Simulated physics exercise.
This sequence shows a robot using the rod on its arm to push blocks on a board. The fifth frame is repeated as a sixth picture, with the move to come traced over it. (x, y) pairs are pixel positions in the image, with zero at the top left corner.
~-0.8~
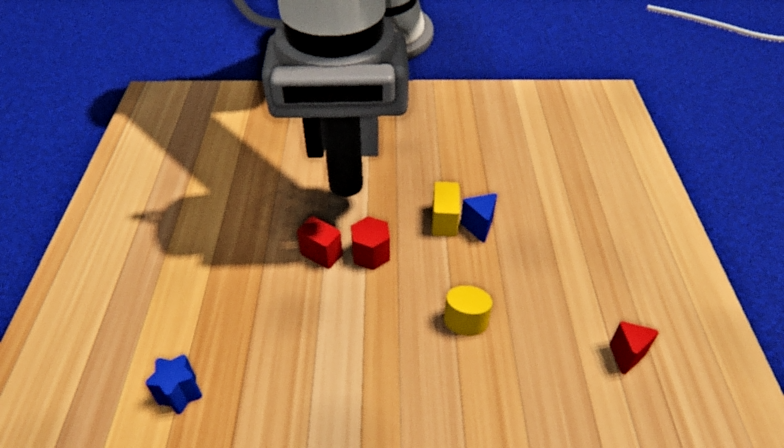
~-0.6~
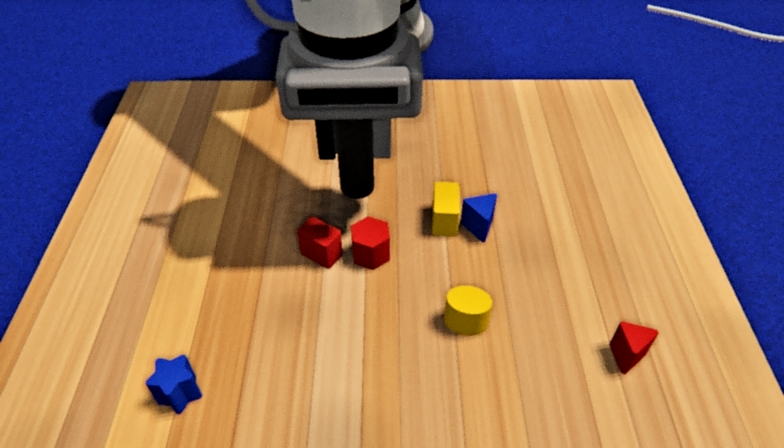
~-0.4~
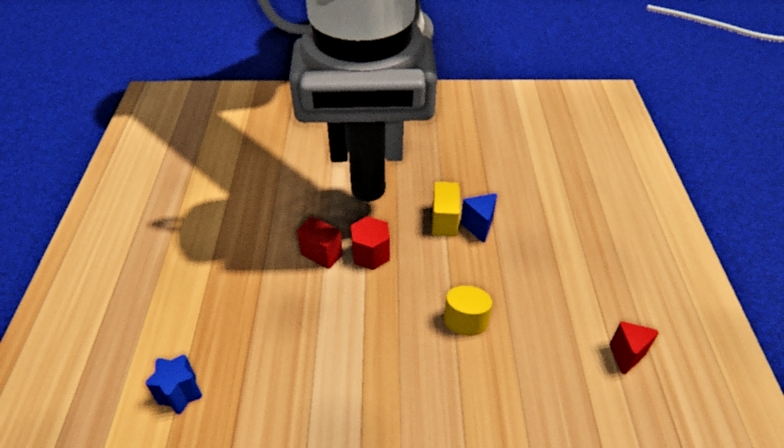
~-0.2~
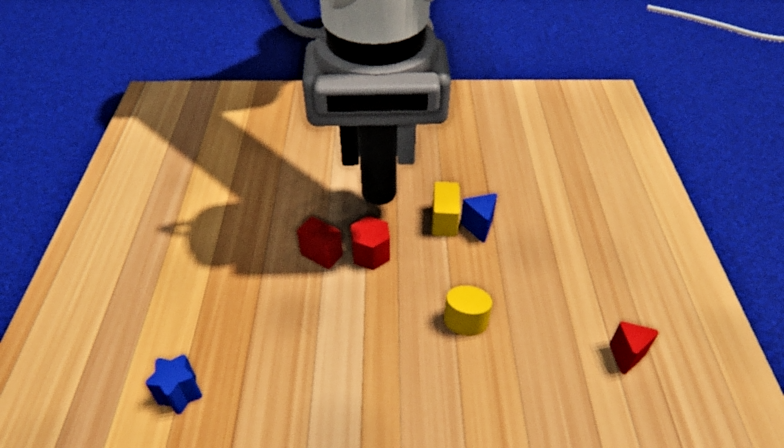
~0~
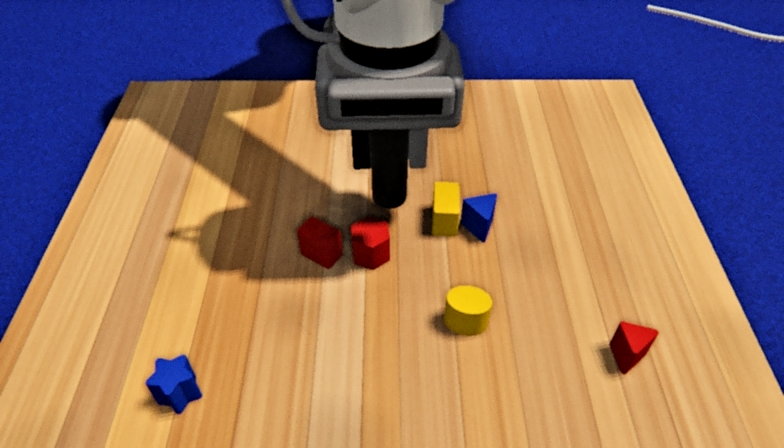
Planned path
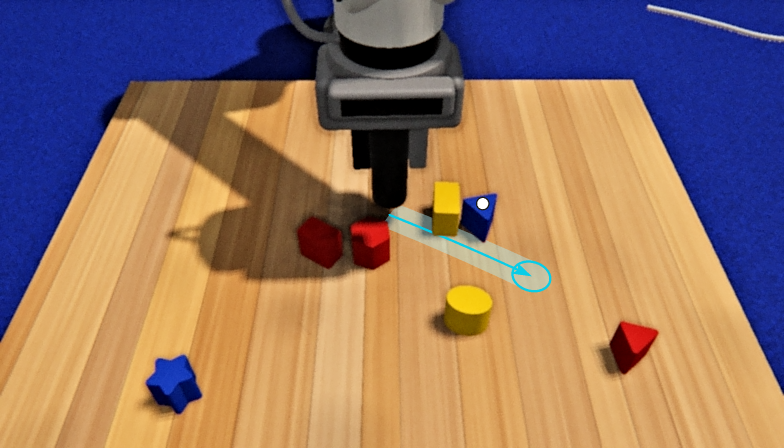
The footage shows a robot arm with a black rod moving slowly rightward above a wooden board, passing behind two red blocks toward the right, while the scattered red, yellow and blue blocks all stay in place.
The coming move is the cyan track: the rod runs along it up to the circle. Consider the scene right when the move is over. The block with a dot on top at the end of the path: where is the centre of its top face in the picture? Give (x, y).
(513, 197)
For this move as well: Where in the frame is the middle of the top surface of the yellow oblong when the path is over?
Most likely (481, 202).
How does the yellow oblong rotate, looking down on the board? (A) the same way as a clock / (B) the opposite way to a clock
I'll go with B - the opposite way to a clock.
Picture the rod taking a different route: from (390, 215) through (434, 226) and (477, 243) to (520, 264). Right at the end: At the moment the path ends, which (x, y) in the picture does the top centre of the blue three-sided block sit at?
Its top centre lands on (538, 201).
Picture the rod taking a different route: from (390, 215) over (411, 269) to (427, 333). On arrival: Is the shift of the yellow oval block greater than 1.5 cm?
Answer: No.
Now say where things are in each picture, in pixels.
Lower end of the rod (346, 187), tops of blocks, red hexagonal block (370, 231), yellow oblong (447, 197), blue three-sided block (483, 204), in the first picture.
Rod (357, 189), blocks as before, in the second picture.
Rod (368, 191), blocks as before, in the third picture.
Rod (379, 195), blocks as before, in the fourth picture.
Rod (390, 198), red hexagonal block (370, 231), yellow oblong (447, 197), blue three-sided block (483, 204), in the fifth picture.
The drawn path runs in a line from (390, 215) to (531, 276); the dot is on the blue three-sided block.
The first path, step by step. One third of the way, rod (437, 217); yellow oblong (463, 199), turned 35° anticlockwise; blue three-sided block (496, 202), turned 15° clockwise.
Two thirds of the way, rod (486, 238); yellow oblong (481, 202), turned 60° anticlockwise; blue three-sided block (513, 197).
At the end, rod (536, 260); red hexagonal block not moved; yellow oblong (481, 202), turned 60° anticlockwise; blue three-sided block (513, 197).
